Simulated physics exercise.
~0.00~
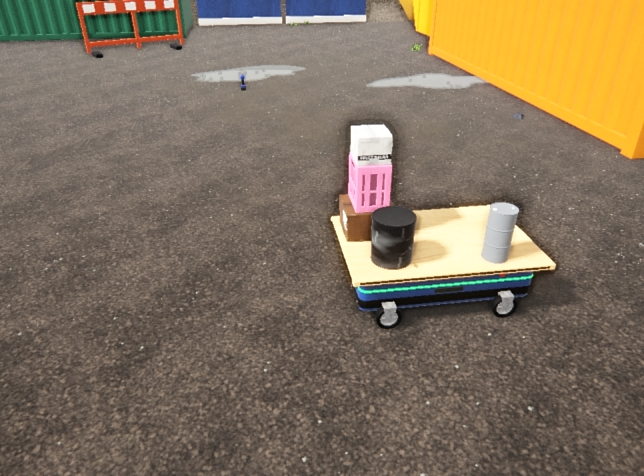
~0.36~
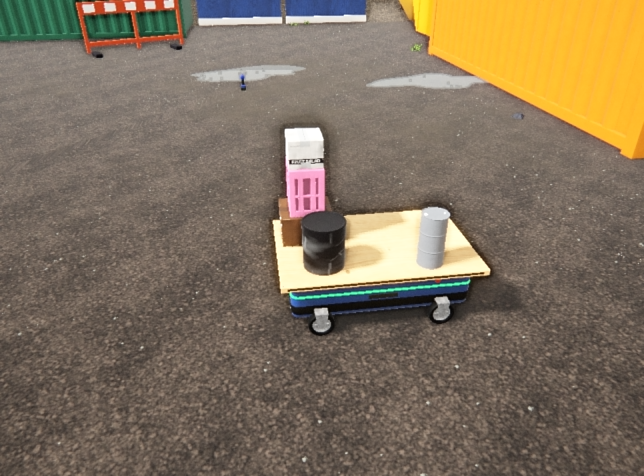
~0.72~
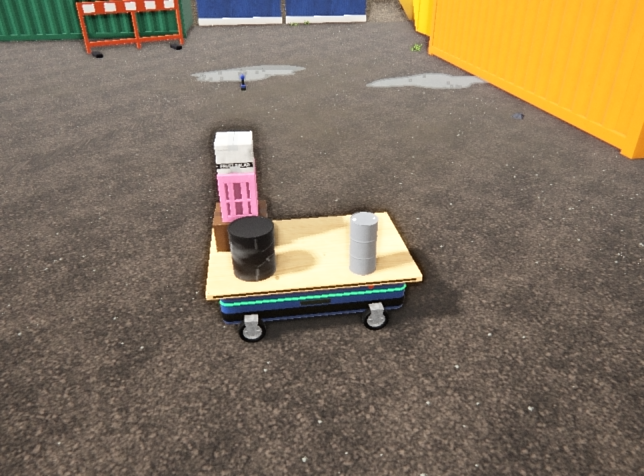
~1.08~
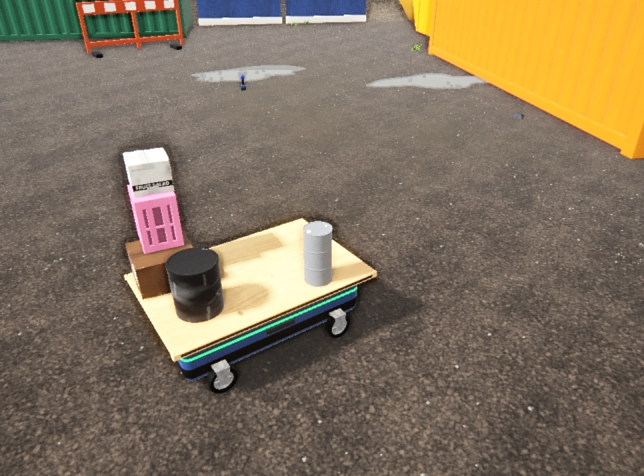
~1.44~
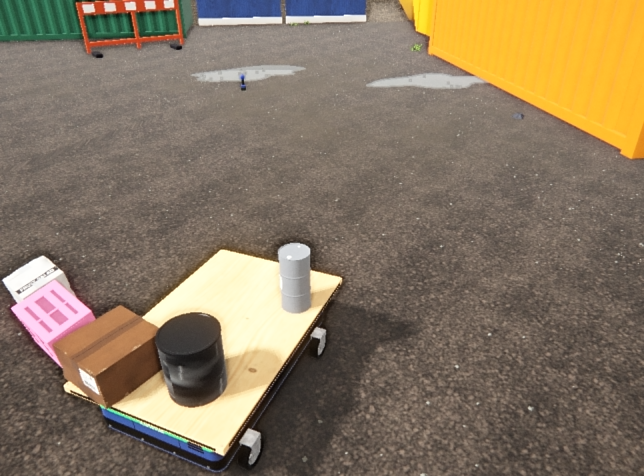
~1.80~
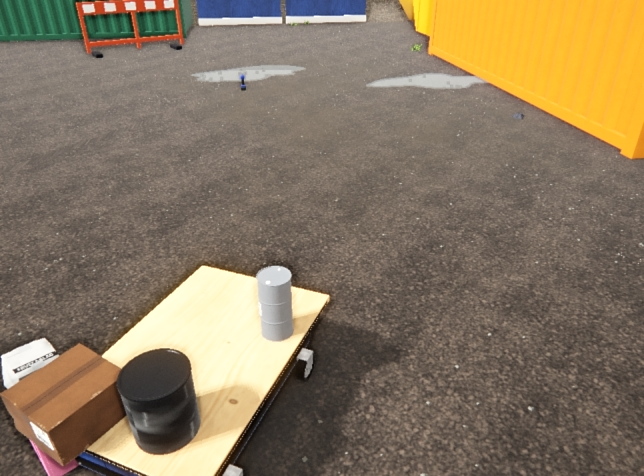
On an asphalt yard, a flat cart rolls left and swings toward the viewer, the white box and pink crate tipping off its edge.
